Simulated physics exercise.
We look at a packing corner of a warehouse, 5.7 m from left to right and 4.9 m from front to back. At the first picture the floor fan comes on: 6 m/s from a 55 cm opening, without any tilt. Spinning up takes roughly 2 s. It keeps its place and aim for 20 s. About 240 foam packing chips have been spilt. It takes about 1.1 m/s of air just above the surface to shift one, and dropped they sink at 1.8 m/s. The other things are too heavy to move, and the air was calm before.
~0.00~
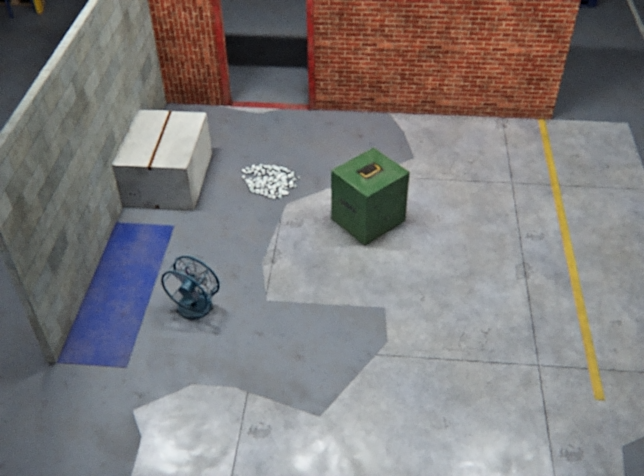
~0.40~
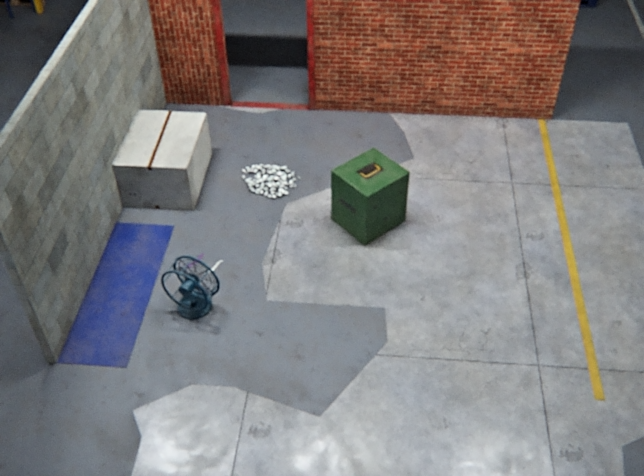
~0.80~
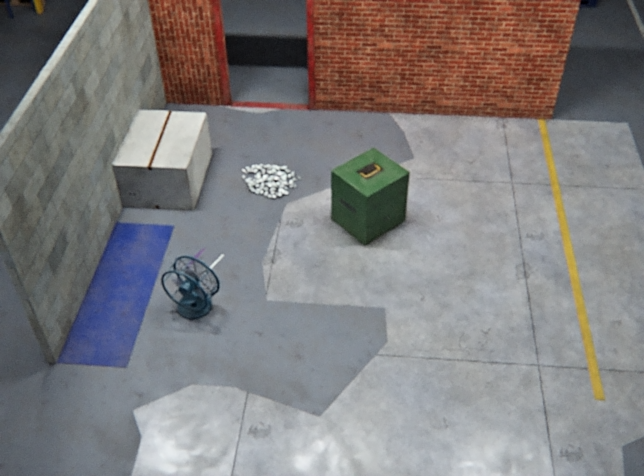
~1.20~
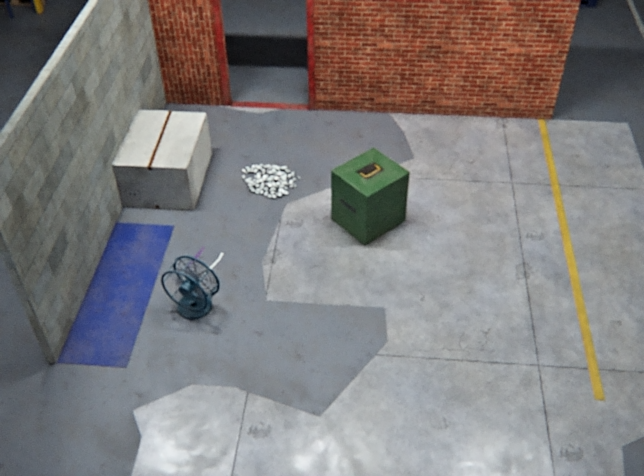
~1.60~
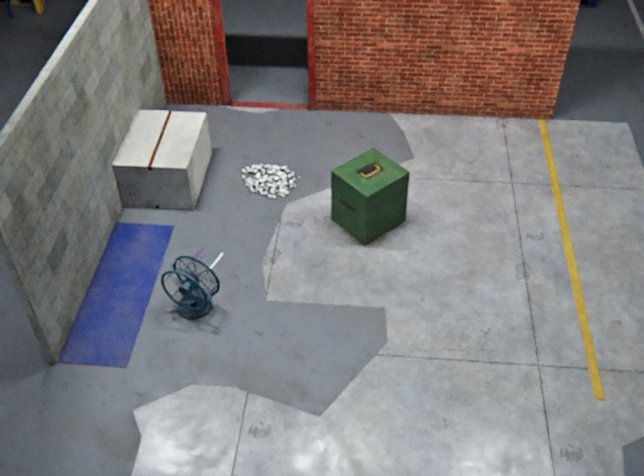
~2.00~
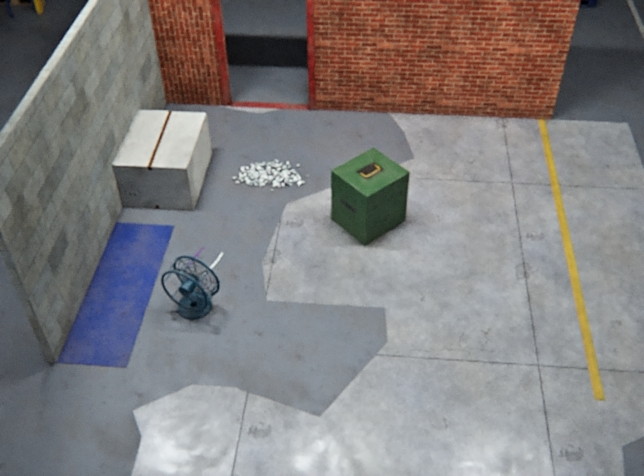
A dark floor fan beside the blue painted bay starts up, and a short pale strip appears at its upper right, shifting slightly while the pile of white packing chips lies still between the pale carton and the green case. Then many of the chips shift, and the pile spreads wider and looser.
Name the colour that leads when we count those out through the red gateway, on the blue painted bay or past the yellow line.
It is red that takes the most.
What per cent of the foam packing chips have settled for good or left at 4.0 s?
Near 50 %.
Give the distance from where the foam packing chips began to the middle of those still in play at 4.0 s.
Roughly 1.6 m.
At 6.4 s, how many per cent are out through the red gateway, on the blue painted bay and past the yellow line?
Roughly 70 % red, 0 % blue, 15 % yellow.
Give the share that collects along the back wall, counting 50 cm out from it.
Near 4 %.
After 4.0 s, 0 % are past the yellow line, 0 % on the blue painted bay and 73 % out through the red gateway; the middle of those still in play is near (261, 116); 55 % have settled or left.
After 6.4 s, 16 % are past the yellow line, 0 % on the blue painted bay and 75 % out through the red gateway; the middle of those still in play is near (262, 119); 80 % have settled or left.
After 11.0 s, 17 % are past the yellow line, 0 % on the blue painted bay and 75 % out through the red gateway; 88 % have settled or left.
After 20.0 s, at the end, 18 % are past the yellow line, 0 % on the blue painted bay and 78 % out through the red gateway.
